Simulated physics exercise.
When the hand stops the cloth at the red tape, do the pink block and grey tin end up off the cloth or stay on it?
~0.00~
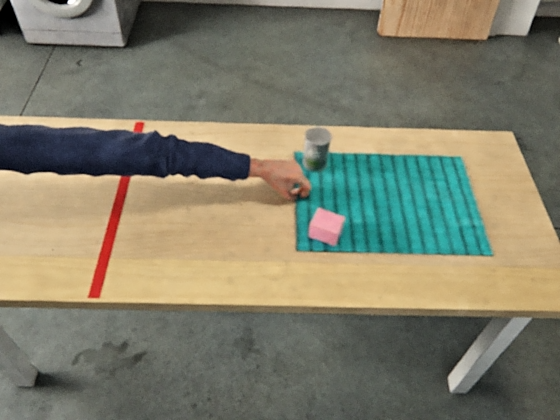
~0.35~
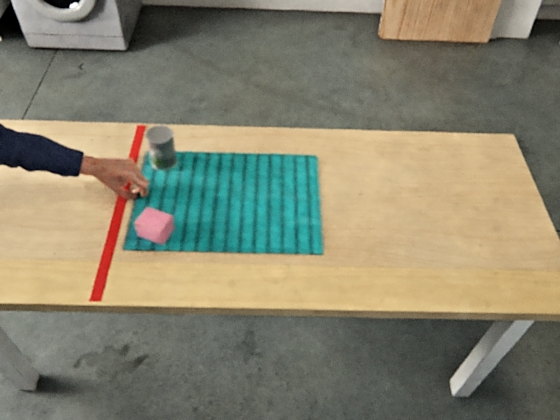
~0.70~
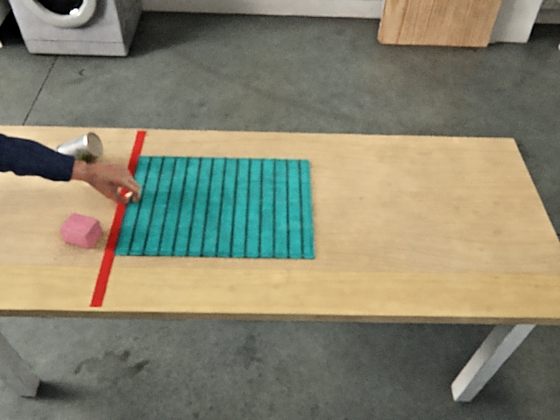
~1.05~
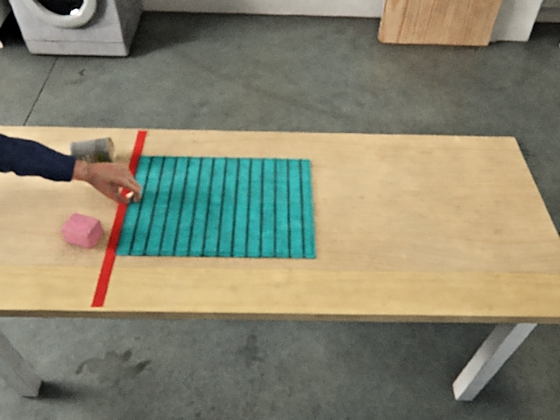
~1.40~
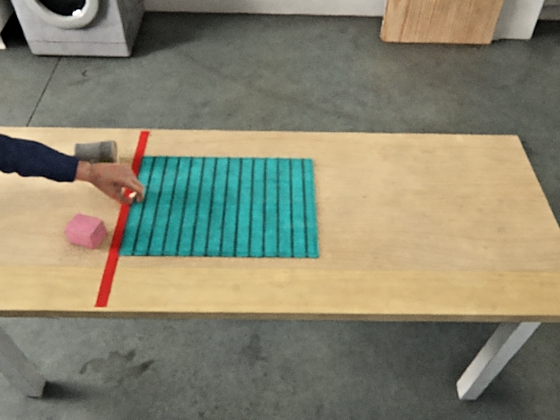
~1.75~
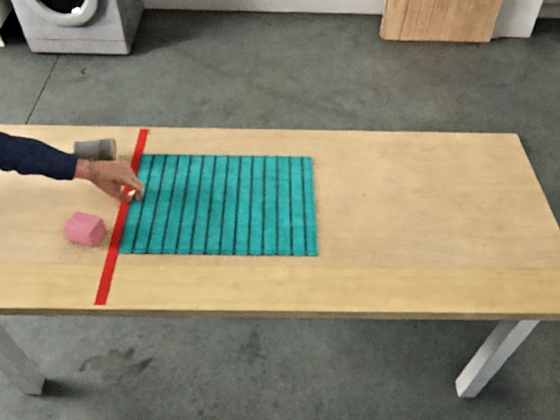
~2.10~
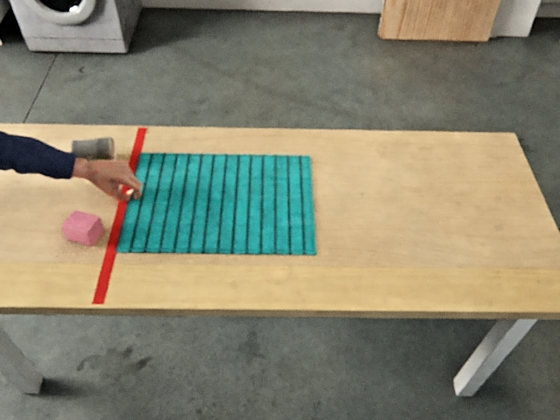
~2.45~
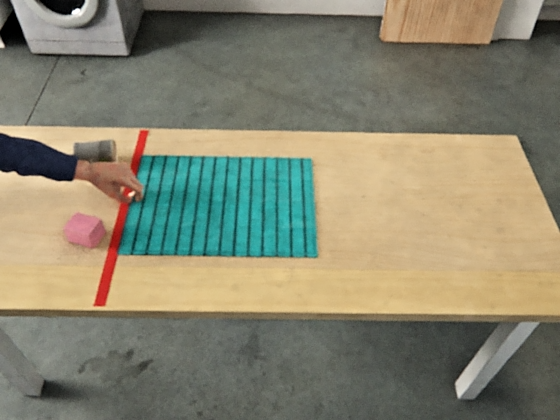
Both end up off the cloth, to its left beyond the tape. The pink block slides clear and the grey tin ends lying on its side.
Turquoise cloth pulled left by a hand to a red tape strip, pink block and grey tin sliding off, tin toppling.
